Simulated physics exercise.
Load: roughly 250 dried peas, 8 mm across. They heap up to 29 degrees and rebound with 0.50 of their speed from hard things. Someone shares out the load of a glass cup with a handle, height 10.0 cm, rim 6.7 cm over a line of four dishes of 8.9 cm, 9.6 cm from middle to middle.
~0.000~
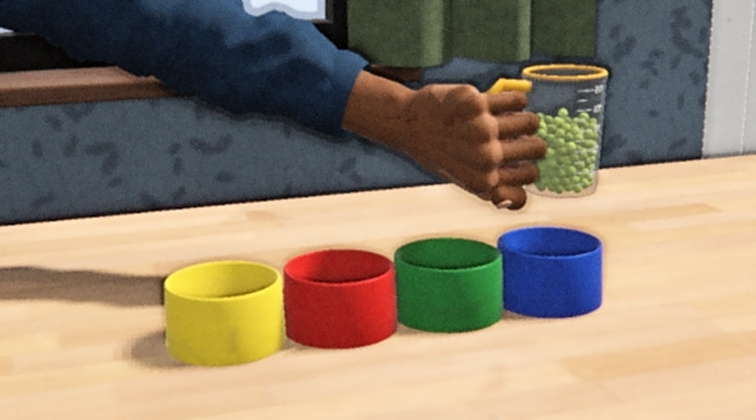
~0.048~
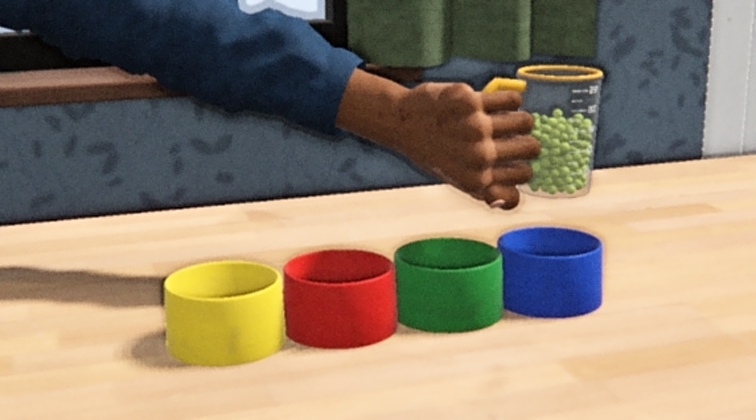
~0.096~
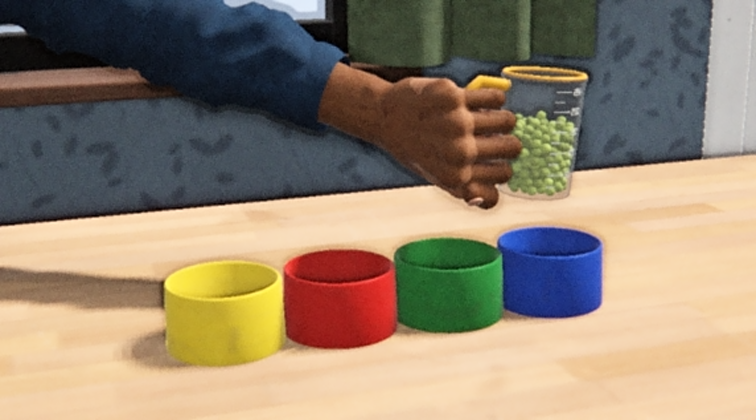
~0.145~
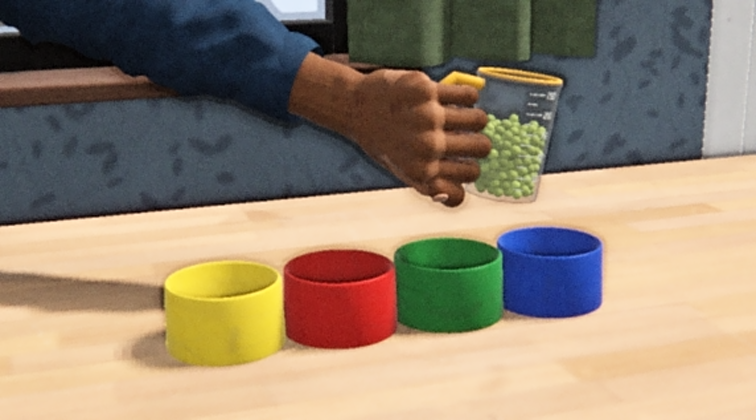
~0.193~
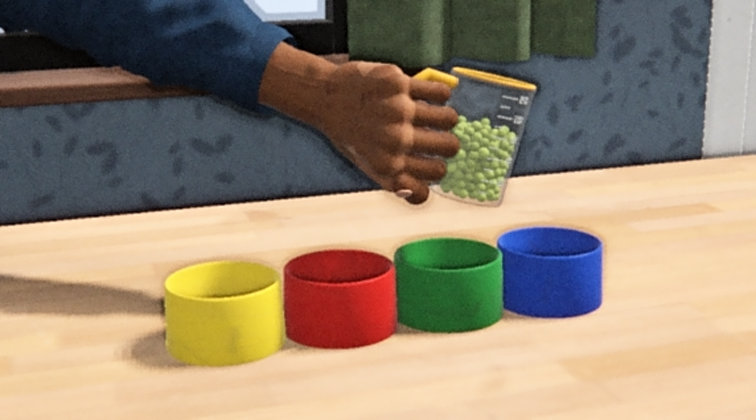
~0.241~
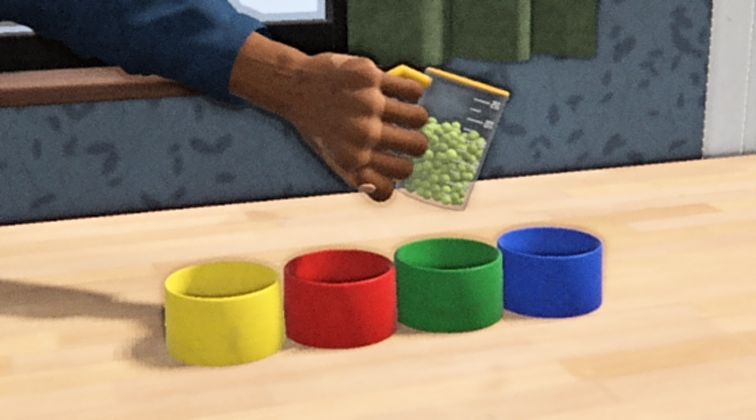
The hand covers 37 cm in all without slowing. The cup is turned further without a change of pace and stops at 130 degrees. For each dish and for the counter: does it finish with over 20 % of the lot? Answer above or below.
Red: Below, blue: Below, green: Below, yellow: Above, counter: Below.
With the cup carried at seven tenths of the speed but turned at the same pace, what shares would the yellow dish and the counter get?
In that case yellow 100; counter 0.
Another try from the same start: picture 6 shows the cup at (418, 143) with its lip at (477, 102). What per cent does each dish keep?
Red 0; blue 0; green 0; yellow 100.
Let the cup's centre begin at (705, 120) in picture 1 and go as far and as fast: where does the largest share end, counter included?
Most goes to: Red.
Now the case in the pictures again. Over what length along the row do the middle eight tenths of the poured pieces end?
Roughly 5 cm.
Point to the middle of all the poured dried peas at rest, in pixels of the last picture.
Around (225, 318).
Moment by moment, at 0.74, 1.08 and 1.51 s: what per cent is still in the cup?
In turn: 100, 95, 0.
After 0.74 s, tilt 72 degrees; cup holds 100 %.
Then, at 1.08 s, tilt 107 degrees; cup holds 95 %.
After 1.51 s, tilt 130 degrees; cup holds 0 %, yellow 100 %.
In the end, at 2.0 s, red 0 %, blue 0 %, green 0 %, yellow 100 %, counter 0 %.
